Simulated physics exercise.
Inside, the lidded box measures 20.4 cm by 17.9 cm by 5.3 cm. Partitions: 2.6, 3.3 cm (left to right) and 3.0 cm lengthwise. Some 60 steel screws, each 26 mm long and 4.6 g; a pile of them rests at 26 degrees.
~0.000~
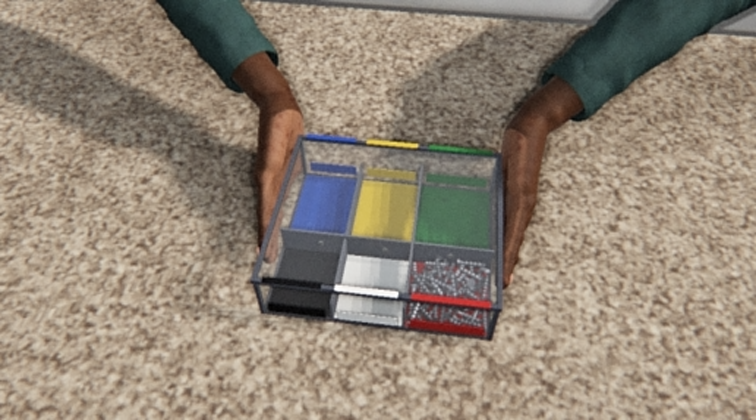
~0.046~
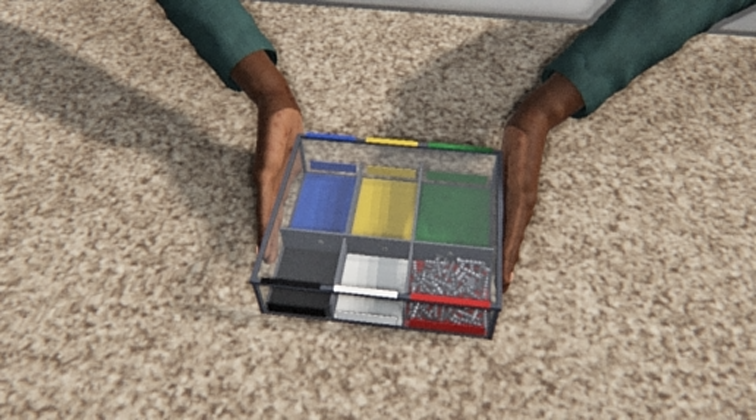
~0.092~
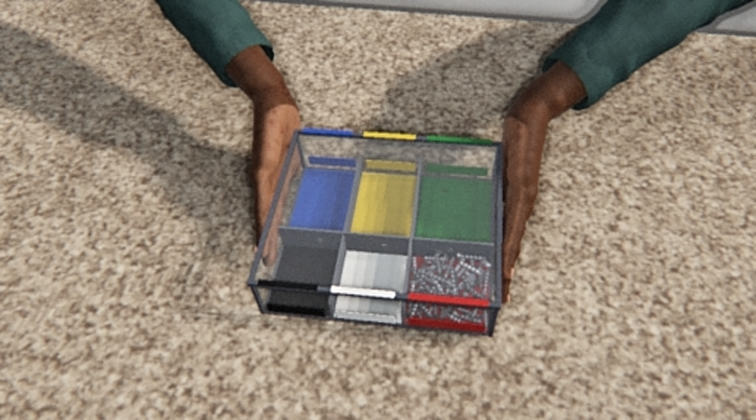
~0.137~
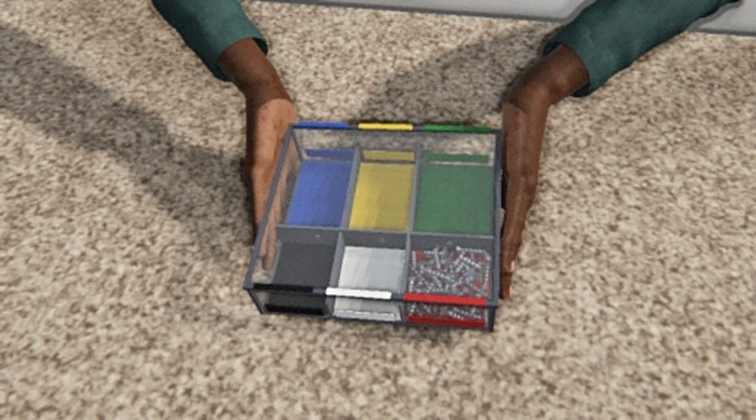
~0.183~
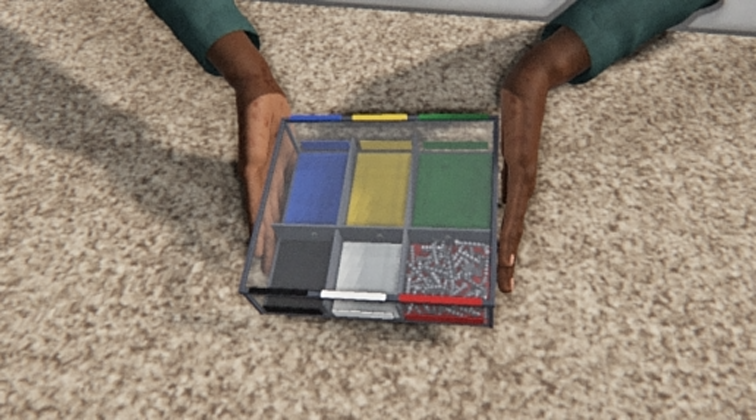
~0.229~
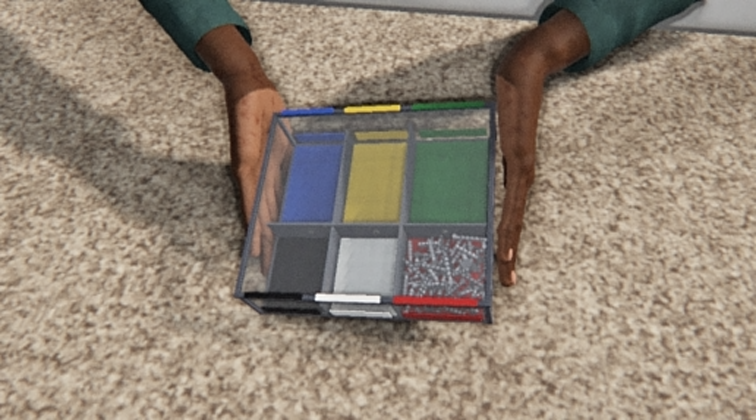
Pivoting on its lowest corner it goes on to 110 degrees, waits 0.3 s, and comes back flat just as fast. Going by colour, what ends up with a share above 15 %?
Red compartment: Above; blue compartment: Below; green compartment: Below; yellow compartment: Below; white compartment: Below; black compartment: Below.
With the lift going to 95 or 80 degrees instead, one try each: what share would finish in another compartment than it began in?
About 10 and 5 per cent.
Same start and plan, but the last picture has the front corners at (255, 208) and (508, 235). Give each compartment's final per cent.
Red 0, blue 0, green 85, yellow 15, white 0, black 0.
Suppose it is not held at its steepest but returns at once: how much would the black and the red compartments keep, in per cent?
Black 10, red 90.
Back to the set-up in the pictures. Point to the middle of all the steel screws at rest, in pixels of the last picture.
Near (429, 307).
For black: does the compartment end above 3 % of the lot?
Black yes.
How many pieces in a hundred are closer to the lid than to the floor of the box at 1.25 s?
Some 60 per cent.
Then, at 1.25 s, tilt 110 degrees; red 90 %, black 5 %.
After 1.93 s, tilt 57 degrees; red 90 %, black 10 %.
After 2.64 s, tilt 0 degrees; red 90 %, black 10 %.
In the end, at 3.2 s, red 90 %, blue 0 %, green 0 %, yellow 0 %, white 0 %, black 10 %.
